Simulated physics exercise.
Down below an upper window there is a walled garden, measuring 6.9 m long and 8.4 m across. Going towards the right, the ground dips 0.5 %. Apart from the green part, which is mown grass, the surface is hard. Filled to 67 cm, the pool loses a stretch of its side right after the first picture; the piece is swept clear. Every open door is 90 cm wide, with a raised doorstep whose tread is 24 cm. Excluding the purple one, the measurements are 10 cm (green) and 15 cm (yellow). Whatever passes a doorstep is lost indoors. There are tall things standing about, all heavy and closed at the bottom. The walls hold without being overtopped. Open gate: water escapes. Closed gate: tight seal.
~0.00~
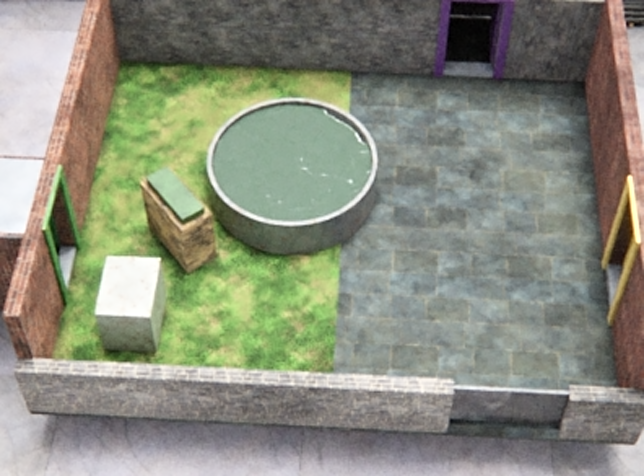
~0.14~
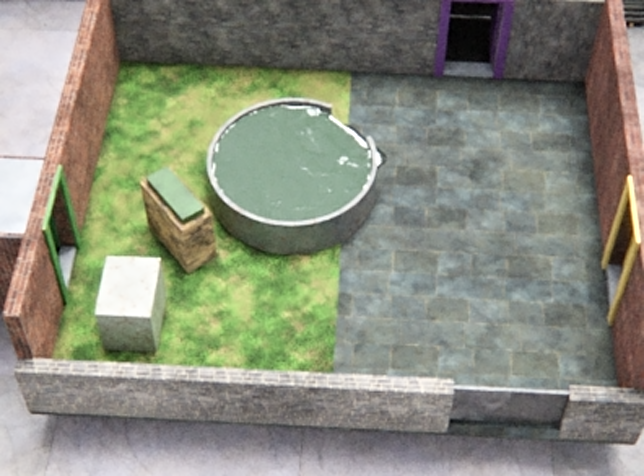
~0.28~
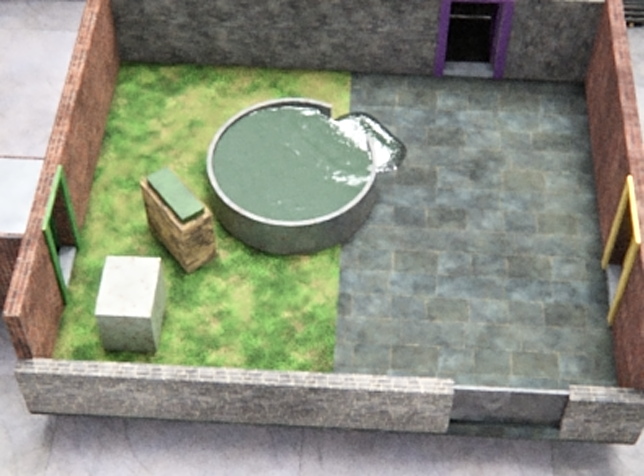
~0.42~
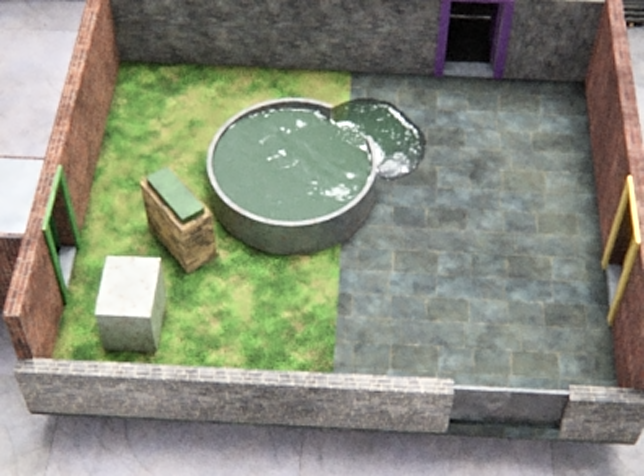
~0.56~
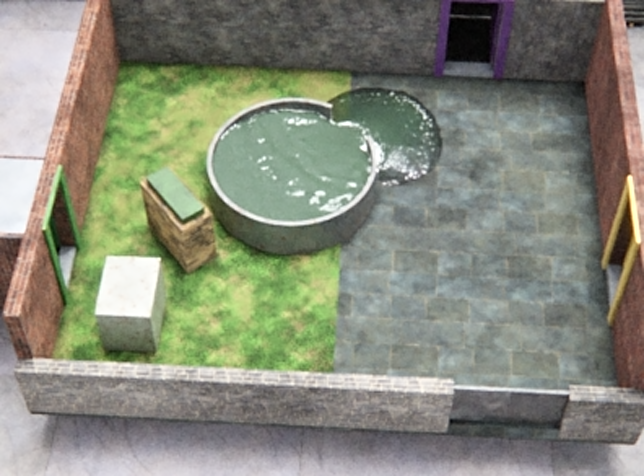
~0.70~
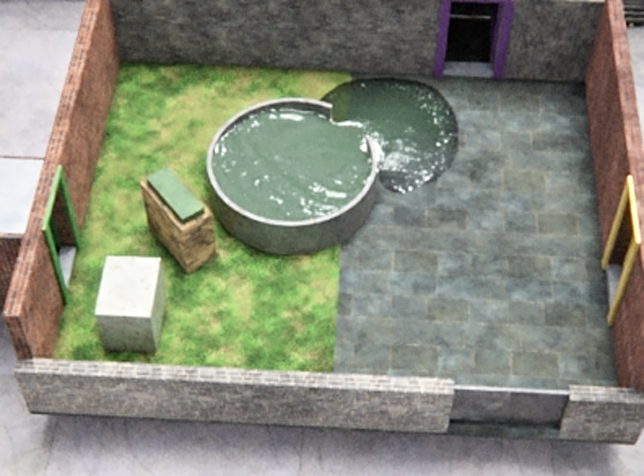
In a walled garden, half grass and half paving, a round pool of still green water broke open on its far right side, and water poured out, spreading across the paving in a widening puddle.
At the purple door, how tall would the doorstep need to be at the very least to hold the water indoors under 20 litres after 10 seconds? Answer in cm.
The doorstep would need roughly 18 cm.
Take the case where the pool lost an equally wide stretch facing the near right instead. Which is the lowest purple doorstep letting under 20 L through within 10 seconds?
If so: Around 8.0 cm.
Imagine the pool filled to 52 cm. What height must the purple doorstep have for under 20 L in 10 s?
In that case, roughly 13.0 cm.
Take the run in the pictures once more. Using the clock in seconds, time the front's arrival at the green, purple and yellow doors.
Arrival: Green not in the 10 s, purple 1.0 s, yellow 3.6 s.
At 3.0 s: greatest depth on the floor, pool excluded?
Roughly 40 cm.
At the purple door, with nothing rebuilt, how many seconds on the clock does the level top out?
The depth peaks at about 2.0 seconds.
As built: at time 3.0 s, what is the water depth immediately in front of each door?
Green door: 0 cm; purple door: 18 cm; yellow door: 0 cm.
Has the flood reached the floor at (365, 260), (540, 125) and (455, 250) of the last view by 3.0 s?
Point by point, the first is spared, the second awash and the third spared.
After 1.4 s water covers 15 % of the floor, deepest (39 cm) near (355, 147); 21 cm at the purple door, 4 litres in over its 12 cm doorstep.
After 3.0 s water covers 25 % of the floor, deepest (40 cm) near (552, 111); 18 cm at the purple door, 51 litres in over its 12 cm doorstep.
After 10.0 s water covers 85 % of the floor, deepest (14 cm) near (602, 418); 10 cm at the purple door, 89 litres in over its 12 cm doorstep.
At the purple door as built, the water arrived by 1.0 s and peaked near 22 cm at 2.0 s.
Run again over the same 10 s with other heights there, 52 litres in over 14.5 cm, 12 litres over 19.5 cm. The limit of 20 litres is kept from about 18 cm up.
